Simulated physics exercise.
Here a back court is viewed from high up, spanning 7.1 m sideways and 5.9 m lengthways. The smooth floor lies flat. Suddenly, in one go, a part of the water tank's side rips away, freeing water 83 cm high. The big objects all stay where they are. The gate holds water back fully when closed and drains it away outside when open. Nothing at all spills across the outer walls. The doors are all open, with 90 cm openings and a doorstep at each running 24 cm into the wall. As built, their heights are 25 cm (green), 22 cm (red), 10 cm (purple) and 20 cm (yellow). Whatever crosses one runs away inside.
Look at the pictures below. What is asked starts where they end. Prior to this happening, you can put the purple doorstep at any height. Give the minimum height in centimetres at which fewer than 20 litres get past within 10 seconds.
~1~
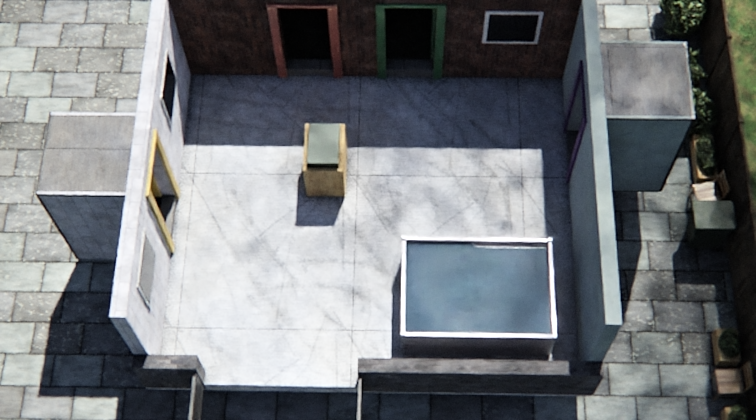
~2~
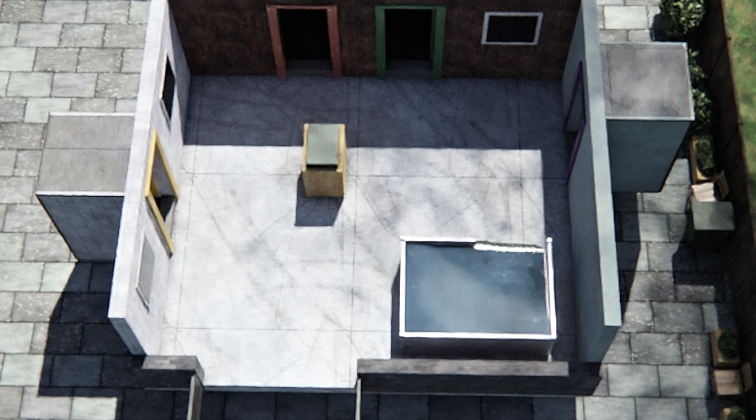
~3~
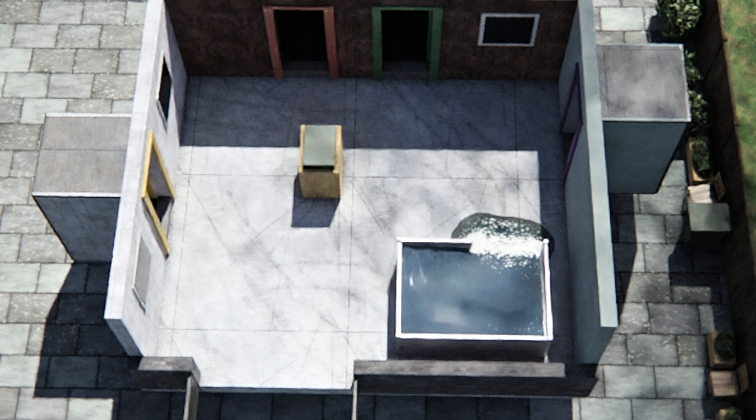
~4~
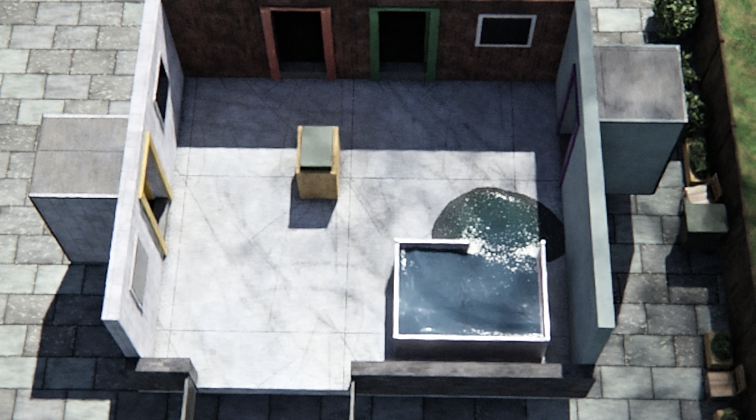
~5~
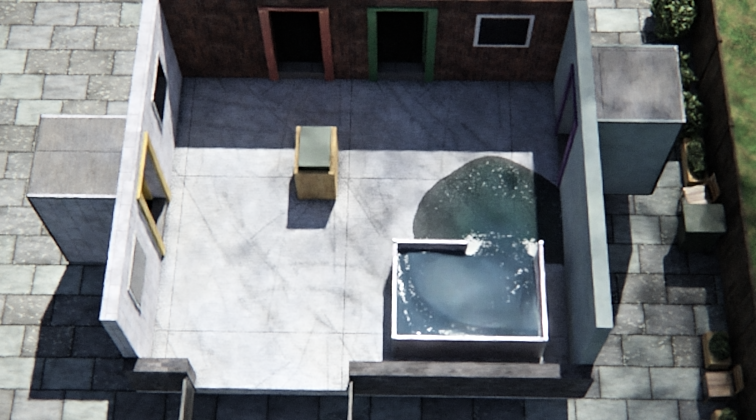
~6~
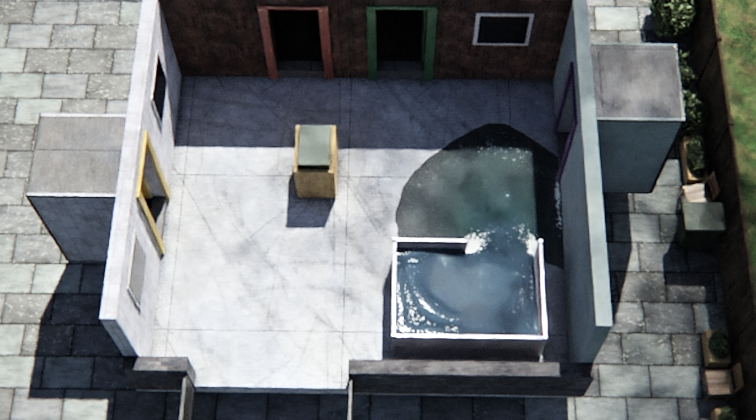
19 cm.
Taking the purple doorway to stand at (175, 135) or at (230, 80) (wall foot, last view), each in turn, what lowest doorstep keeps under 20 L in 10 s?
Minimums: Roughly 23 cm and 17 cm.
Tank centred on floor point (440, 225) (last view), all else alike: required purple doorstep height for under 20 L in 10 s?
At least roughly 23 cm high.
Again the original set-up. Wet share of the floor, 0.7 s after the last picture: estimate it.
About 30 per cent.
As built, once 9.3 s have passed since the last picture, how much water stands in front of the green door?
6.5 cm.
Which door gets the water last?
The yellow one comes last.
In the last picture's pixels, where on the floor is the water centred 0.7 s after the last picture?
Approximately (478, 258).
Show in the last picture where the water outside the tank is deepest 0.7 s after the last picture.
Around pixel (550, 86).
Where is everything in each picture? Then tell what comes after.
The water tank at (477, 288) is whole and still, 83 cm deep; the purple door at (575, 127) is dry, in the first picture.
The gap is on the far side, the front 0.3 m out at a hidden place; the back of the water tank holds 83 cm, in the second picture.
The gap is on the far side, the front 0.9 m out at (476, 219); the back of the water tank holds 83 cm, in the third picture.
Water pours out on the far side and has run 1.4 m, to (476, 193); about 10 cm deep outside, 78 cm at the back, in the fourth picture.
Water pours out on the far side and has run 2.1 m, to (483, 161); about 7 cm deep outside, 69 cm at the back, in the fifth picture.
The front is at (488, 129), 2.7 m from the gap on the far side; 6.2 m2 of floor is wet, 73 cm left at the back; the purple door at (565, 128), 2.5 m from the gap, is still 0.1 m from the nearest water, in the sixth picture.
Then, 0.7 s after the last picture water covers 30 % of the floor, deepest (56 cm) near (550, 86); 21 cm at the purple door, 4 litres in over its 10 cm doorstep.
Then, 2.3 s after the last picture water covers 40 % of the floor, deepest (38 cm) near (533, 126); 14 cm at the purple door, 48 litres in over its 10 cm doorstep.
Then, 9.3 s after the last picture water covers 95 % of the floor, deepest (14 cm) near (150, 371); 8 cm at the purple door, 141 litres in over its 10 cm doorstep.
At the purple door as built, the water peaked near 21 cm, 0.7 s after the last picture.
With a doorstep of 17.5 cm, 31 litres would have come in within the 10 s; with 24 cm, 3 litres. So under 20 litres takes about 19 cm.
